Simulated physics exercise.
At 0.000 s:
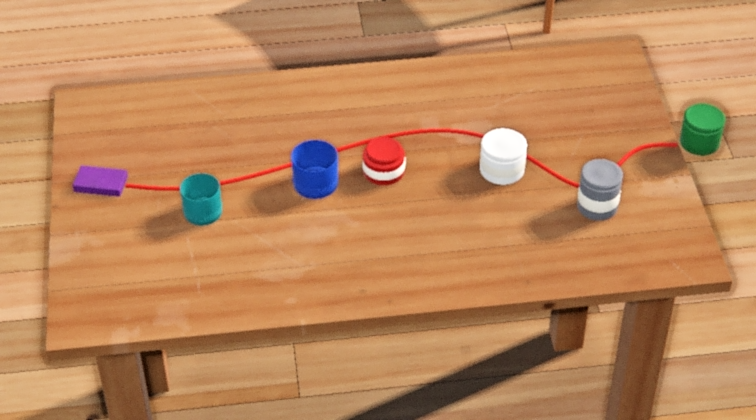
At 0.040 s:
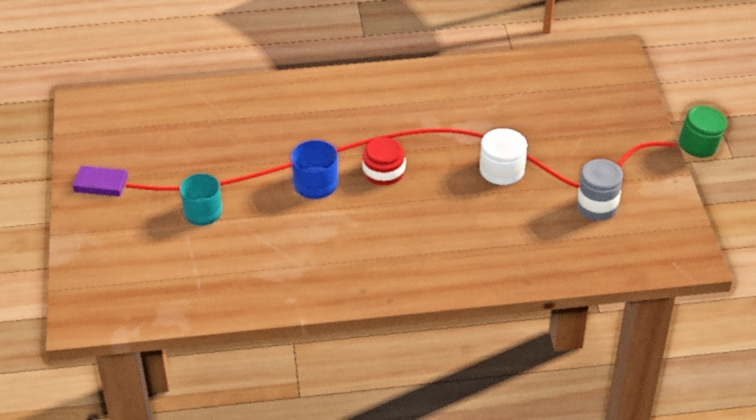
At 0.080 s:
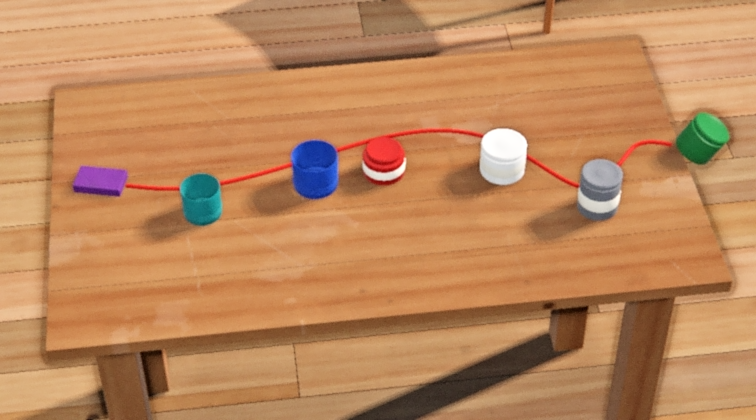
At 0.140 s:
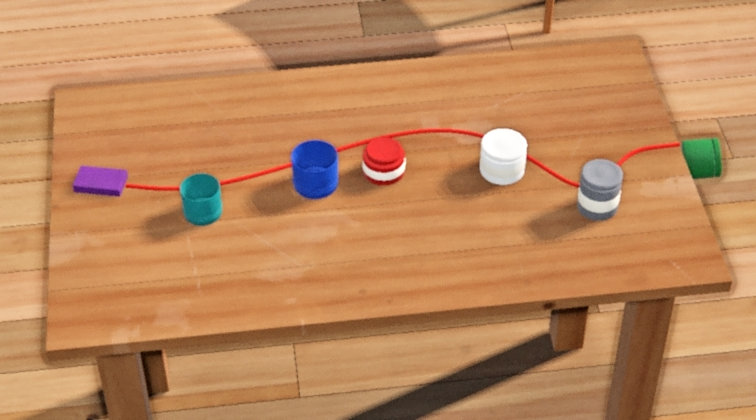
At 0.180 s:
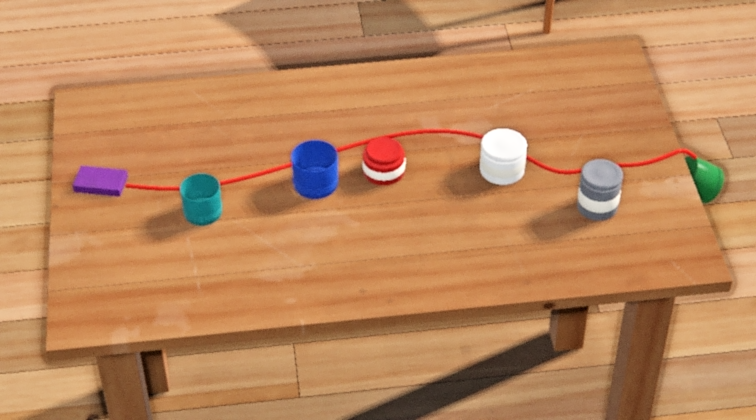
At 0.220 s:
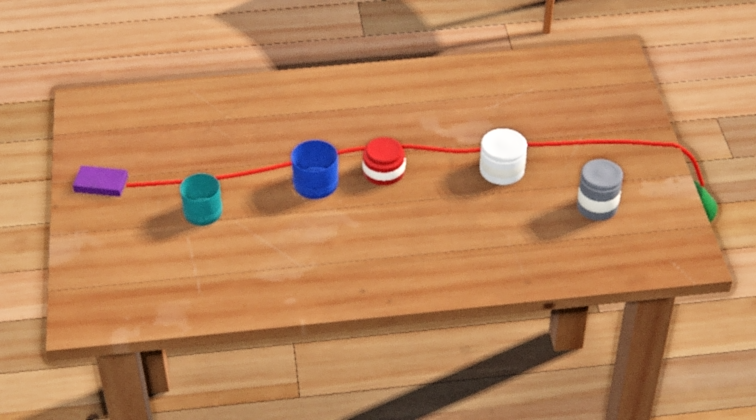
A green speaker tips over at the right edge of a wooden table, seen from above at an angle on a plank floor. From left to right sit a purple phone, teal cup, blue cup, red jar, white canister and grey tin, with a red cable winding among them. The speaker slides down past the edge, drawing the cable straighter, while the other things and the view stay still.
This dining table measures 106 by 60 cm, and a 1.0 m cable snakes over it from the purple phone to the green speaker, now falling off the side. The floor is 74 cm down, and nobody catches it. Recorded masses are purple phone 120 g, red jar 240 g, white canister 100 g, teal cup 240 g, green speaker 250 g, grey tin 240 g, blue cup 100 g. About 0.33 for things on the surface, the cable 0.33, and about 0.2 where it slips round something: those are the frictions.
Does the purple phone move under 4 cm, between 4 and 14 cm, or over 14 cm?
I'd bet it ends up in the upper range.
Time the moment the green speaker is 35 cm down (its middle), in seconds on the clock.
Near 0.48 seconds.
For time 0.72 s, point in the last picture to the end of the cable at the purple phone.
Near (446, 102).
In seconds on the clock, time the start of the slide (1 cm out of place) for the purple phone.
For the purple phone, 0.26 seconds.
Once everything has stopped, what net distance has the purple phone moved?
The purple phone ends up over the edge.
After 0.5 s, the cable's tail end at (269, 147); purple phone 26 cm off its start, green speaker over the edge.
After 0.7 s, the cable's tail end at (446, 102); purple phone 57 cm off its start, green speaker over the edge, red jar 4 cm off its start.
After 1.0 s, the cable's tail end at (548, 45); purple phone 82 cm off its start at (540, 54), green speaker over the edge, red jar 5 cm off its start at (406, 163).
After 1.2 s, the cable's tail end at (591, 43); purple phone 89 cm off its start, green speaker over the edge, red jar 5 cm off its start.
After 2.4 s, the cable has left the top; purple phone over the edge, green speaker over the edge, red jar 5 cm off its start at (406, 163).
